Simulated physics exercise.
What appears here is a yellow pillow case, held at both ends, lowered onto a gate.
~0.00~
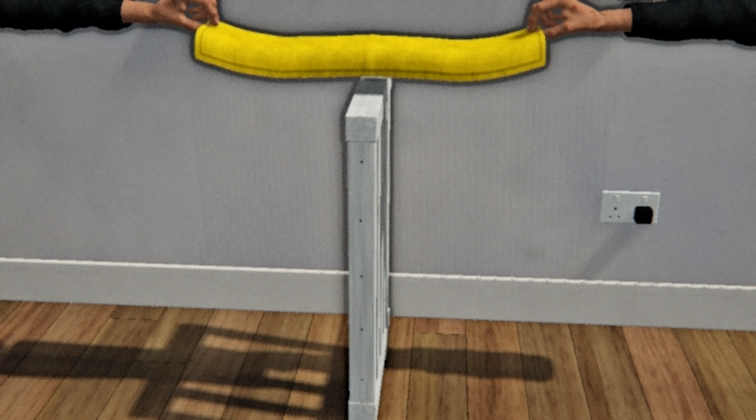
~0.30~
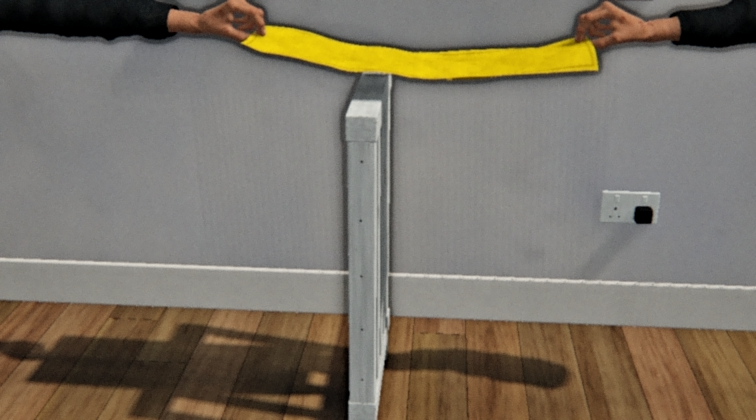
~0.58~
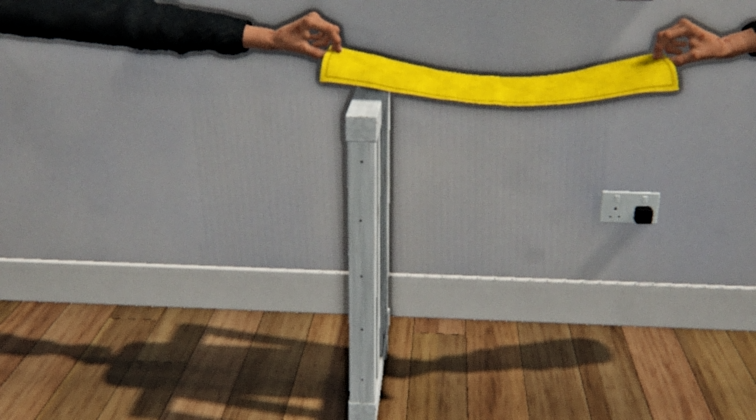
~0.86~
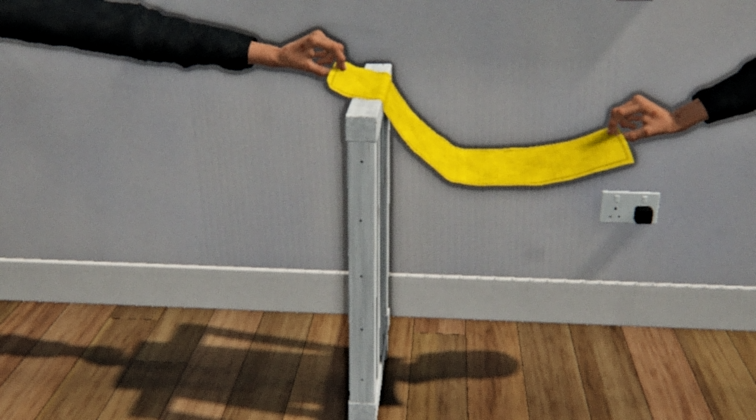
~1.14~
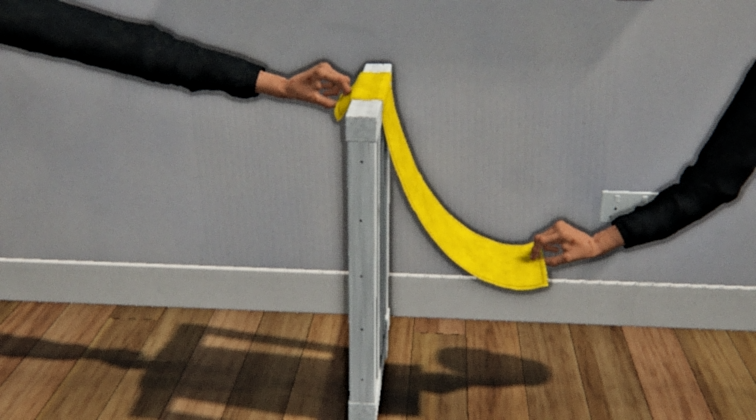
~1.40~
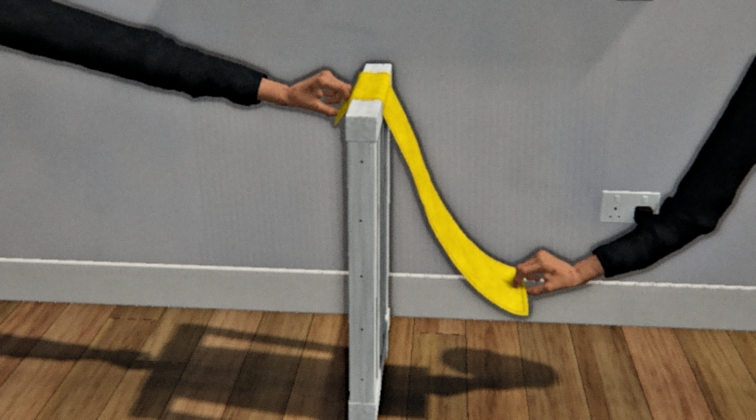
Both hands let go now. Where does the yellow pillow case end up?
Most likely it heads off to the right, as I see it.
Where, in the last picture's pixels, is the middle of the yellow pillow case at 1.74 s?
Roughly (419, 264).
After 1.74 s, pillow case clear of the top and falling near (419, 264).
After 2.02 s, pillow case in a heap on the floor near (414, 396).
At rest, pillow case in a heap on the floor near (414, 399). The yellow pillow case is pulled rightwards.
